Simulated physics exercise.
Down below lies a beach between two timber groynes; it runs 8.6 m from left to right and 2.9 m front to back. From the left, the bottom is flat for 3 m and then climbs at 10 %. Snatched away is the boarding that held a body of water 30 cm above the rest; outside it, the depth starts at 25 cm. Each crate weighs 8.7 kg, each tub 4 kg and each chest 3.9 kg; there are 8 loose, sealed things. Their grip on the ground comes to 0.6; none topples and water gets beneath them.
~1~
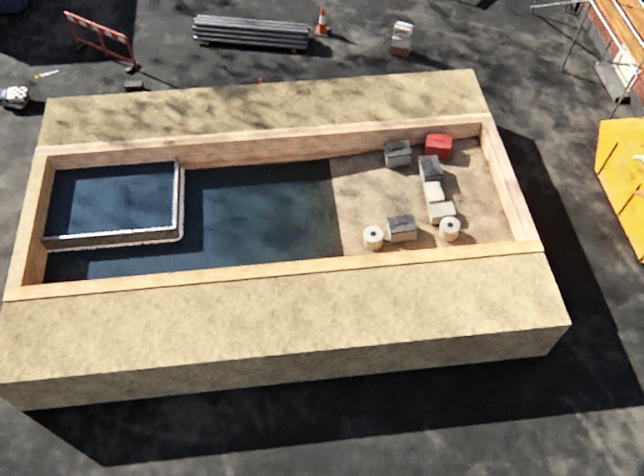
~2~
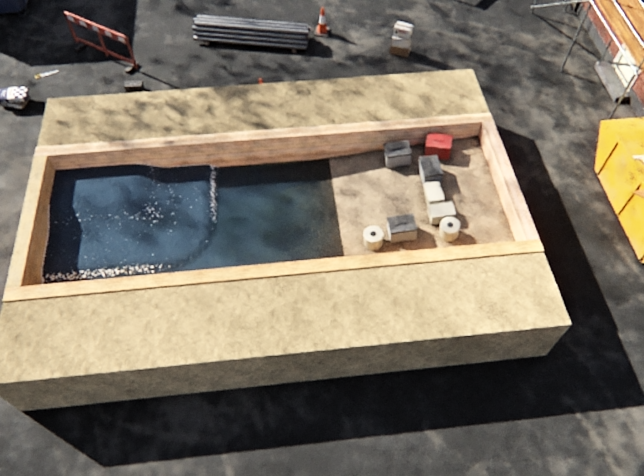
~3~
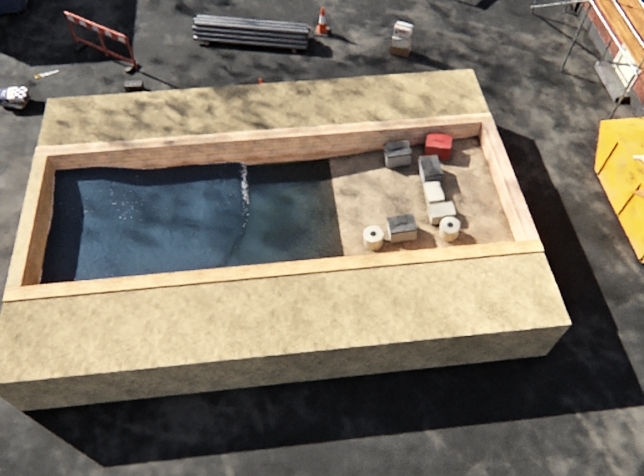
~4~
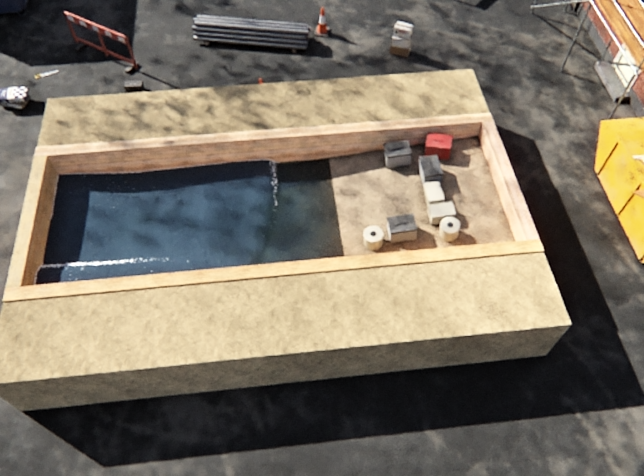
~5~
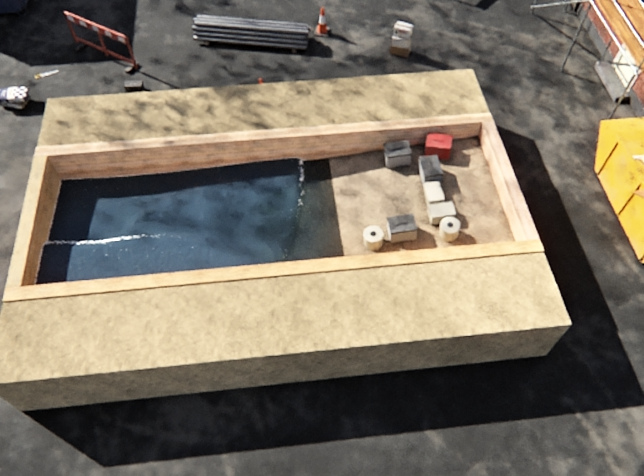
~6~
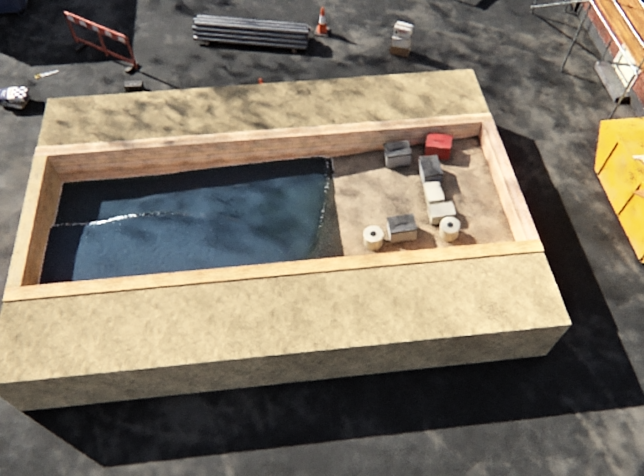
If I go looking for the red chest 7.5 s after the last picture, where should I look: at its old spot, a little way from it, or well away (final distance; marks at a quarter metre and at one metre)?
Look at its old spot.
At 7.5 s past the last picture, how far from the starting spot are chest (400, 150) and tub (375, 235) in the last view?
One is off by 250 cm, the other by 250 cm, in the order asked.
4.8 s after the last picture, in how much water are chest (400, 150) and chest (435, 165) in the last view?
4 and 3 cm.
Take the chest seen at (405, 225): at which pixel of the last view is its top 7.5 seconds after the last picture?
(276, 253) or so.
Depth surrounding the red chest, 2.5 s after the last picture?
Roughly 0 cm deep.
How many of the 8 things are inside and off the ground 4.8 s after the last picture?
At that instant the tally stands at 4.
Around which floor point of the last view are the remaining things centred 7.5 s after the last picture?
Around (365, 215).
Then, 0.6 s after the last picture the red chest is near (441, 140), 0.0 m from its start, aground; 0 afloat.
Then, 2.5 s after the last picture the red chest is near (441, 140), 0.0 m from its start, aground; 2 afloat.
Then, 4.8 s after the last picture the red chest is near (444, 141), 0.1 m from its start, aground; 4 afloat.
Then, 7.5 s after the last picture the red chest is near (443, 141), 0.1 m from its start, aground; 3 afloat.
